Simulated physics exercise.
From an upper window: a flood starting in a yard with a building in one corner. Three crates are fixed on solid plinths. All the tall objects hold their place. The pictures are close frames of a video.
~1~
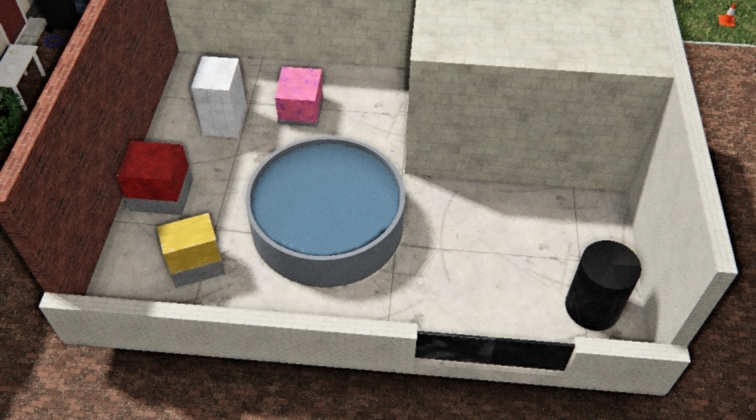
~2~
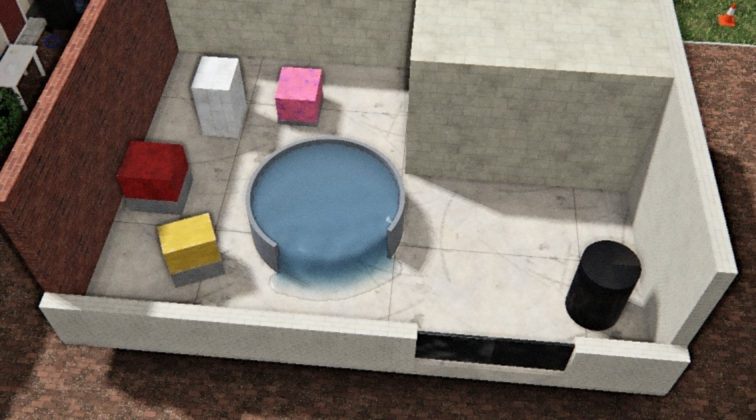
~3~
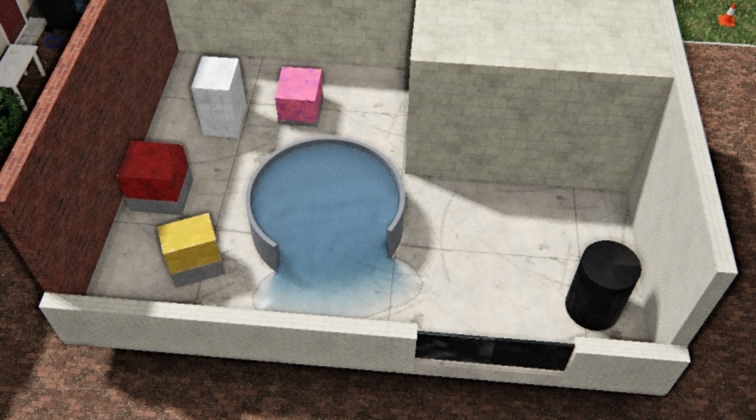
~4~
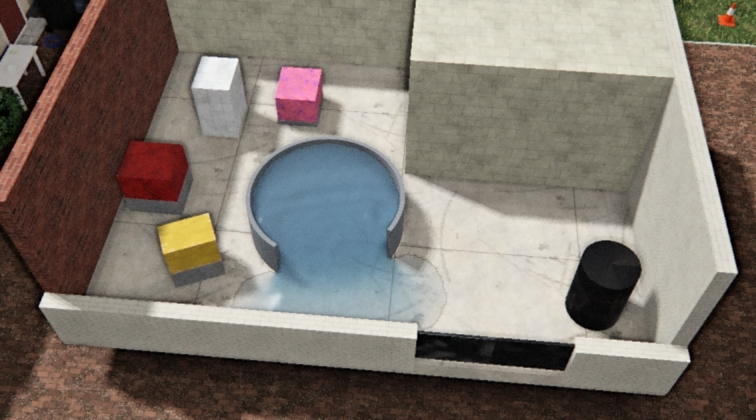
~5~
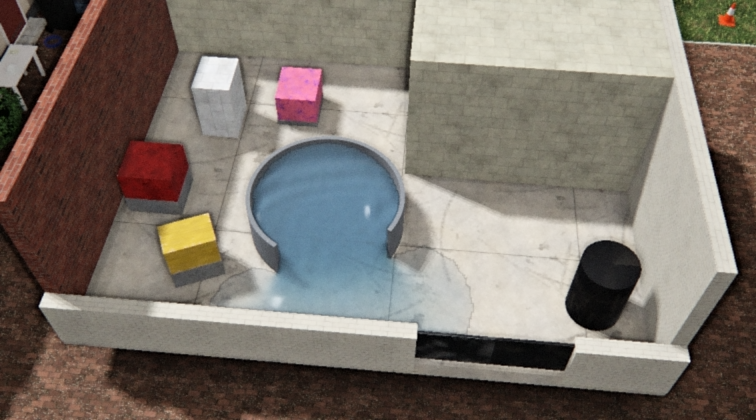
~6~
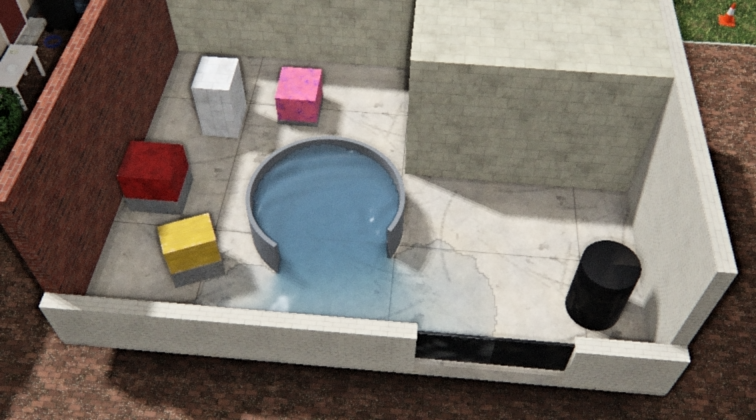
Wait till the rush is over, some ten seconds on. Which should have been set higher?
One by one: The red crate stays dry; the pink crate stays dry; the yellow crate stays dry.
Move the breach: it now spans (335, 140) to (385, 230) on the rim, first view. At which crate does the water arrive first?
I say the crate marked pink.
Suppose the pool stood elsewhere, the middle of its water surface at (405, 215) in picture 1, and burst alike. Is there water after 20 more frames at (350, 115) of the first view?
There: Clear.
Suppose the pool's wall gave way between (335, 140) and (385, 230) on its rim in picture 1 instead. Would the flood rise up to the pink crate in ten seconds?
Then: Pink gets wet.
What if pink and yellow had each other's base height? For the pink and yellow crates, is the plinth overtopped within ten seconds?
The pink crate keeps dry, the yellow crate is soaked.
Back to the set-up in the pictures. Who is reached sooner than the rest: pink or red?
That is the red-painted one.
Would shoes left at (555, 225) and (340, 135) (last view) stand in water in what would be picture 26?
One after the other: Under water, not flooded.
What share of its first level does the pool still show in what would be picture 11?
About 58 per cent.
A moment on, water covers 25 % of the floor; the red crate not reached, the pink crate not reached, the yellow crate water round its plinth.
Next, water covers 35 % of the floor; the red crate not reached, the pink crate not reached, the yellow crate water round its plinth.
Then, water covers 55 % of the floor; the red crate water round its plinth, the pink crate not reached, the yellow crate water round its plinth.
Later, water covers 85 % of the floor; the red crate water round its plinth, the pink crate water round its plinth, the yellow crate water round its plinth.
In the end, water covers 100 % of the floor; the red crate stayed above the water, the pink crate stayed above the water, the yellow crate stayed above the water.
